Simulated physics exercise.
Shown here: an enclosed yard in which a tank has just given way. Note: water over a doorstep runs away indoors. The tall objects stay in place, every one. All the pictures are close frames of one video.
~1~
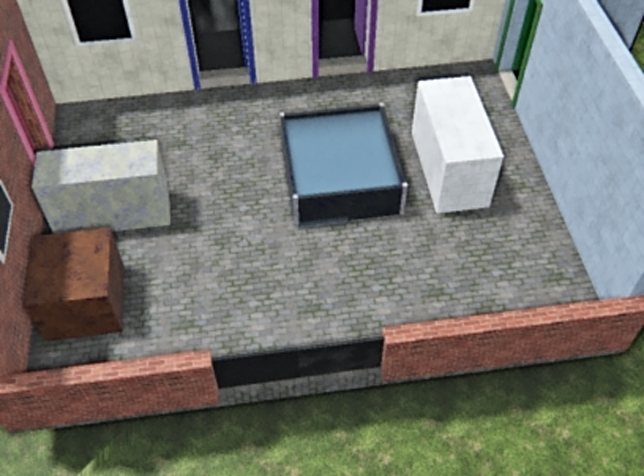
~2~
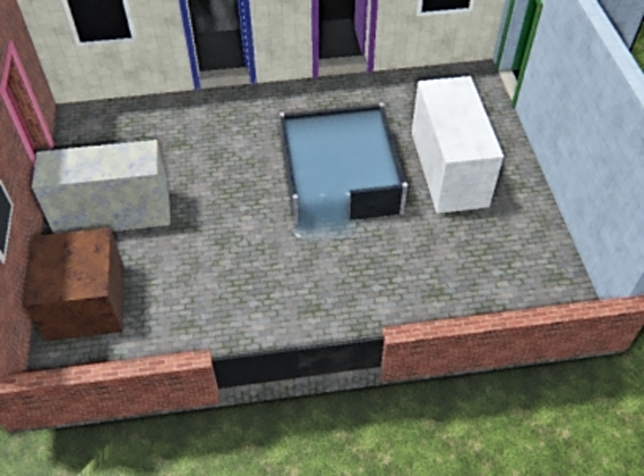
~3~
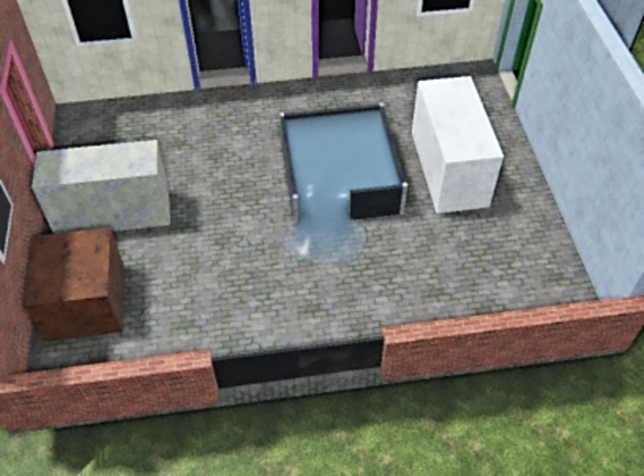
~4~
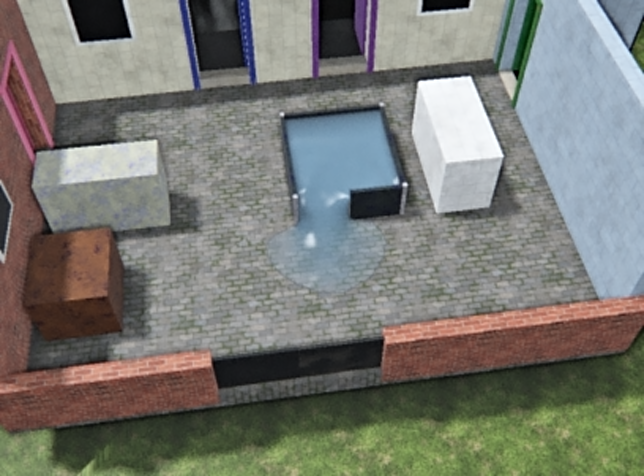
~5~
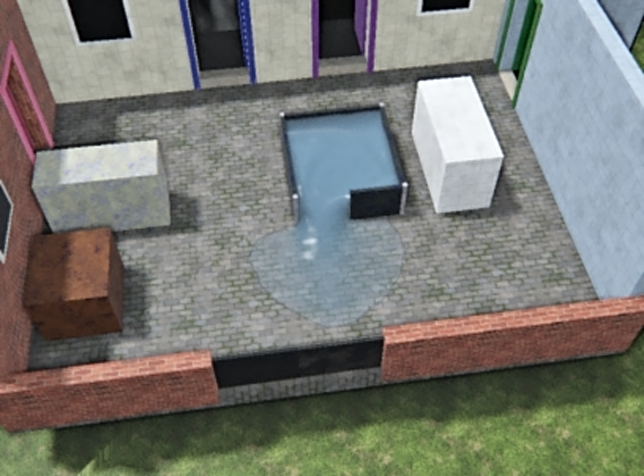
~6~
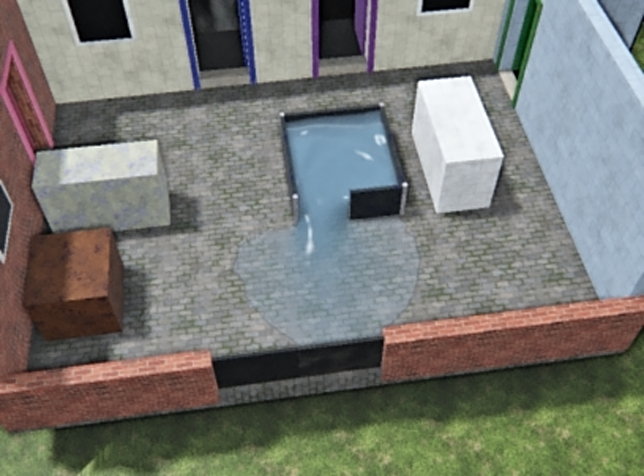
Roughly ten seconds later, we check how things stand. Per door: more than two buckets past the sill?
The pink door keeps inside the allowance there. The purple door keeps inside the allowance there. The blue door keeps inside the allowance there. The green door keeps inside the allowance there.
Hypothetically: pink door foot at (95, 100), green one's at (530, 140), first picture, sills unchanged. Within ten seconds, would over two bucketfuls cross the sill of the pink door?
The pink one lets less in.
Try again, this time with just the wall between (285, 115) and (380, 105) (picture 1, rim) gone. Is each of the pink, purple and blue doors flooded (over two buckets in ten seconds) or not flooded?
Going door by door, the pink one crosses the threshold, then the purple one crosses the threshold, then the blue one misses the threshold.
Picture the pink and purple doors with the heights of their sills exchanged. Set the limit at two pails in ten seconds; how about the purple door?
The purple door falls short.
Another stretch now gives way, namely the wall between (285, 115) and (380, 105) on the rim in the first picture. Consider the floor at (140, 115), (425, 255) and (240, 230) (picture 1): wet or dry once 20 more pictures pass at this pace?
Spot one ends up deluged, spot two untouched by the spill, spot three untouched by the spill.
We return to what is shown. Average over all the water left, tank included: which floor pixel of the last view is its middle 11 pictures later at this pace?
Around pixel (326, 239) of the last picture.
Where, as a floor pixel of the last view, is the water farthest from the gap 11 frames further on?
Close to (38, 402), I think.
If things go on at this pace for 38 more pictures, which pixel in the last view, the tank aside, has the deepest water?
Somewhere around (24, 404).
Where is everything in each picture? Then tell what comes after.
The first frame shows still water in the open tank at (341, 153).
In the second frame, the front is at (298, 233), out from the gap at (324, 211).
In the third frame, the front is at (353, 255), out from the gap at (324, 213).
In the fourth frame, the front is at (347, 286), out from the gap at (324, 213).
In the fifth frame, the front is at (329, 320), out from the gap at (324, 213).
In the sixth frame, water pours out at (324, 213) and has run to a hidden place.
A moment on, water covers 15 % of the floor; the pink door not reached, the purple door not reached, the blue door not reached, the green door not reached.
Next, water covers 25 % of the floor; the pink door not reached, the purple door not reached, the blue door not reached, the green door not reached.
Then, water covers 35 % of the floor; the pink door not reached, the purple door not reached, the blue door not reached, the green door not reached.
Later, water covers 50 % of the floor; the pink door wet at the sill, nothing in, the purple door not reached, the blue door not reached, the green door not reached.
In the end, water covers 75 % of the floor; the pink door wet at the sill, nothing in, the purple door not reached, the blue door not reached, the green door wet at the sill, nothing in.
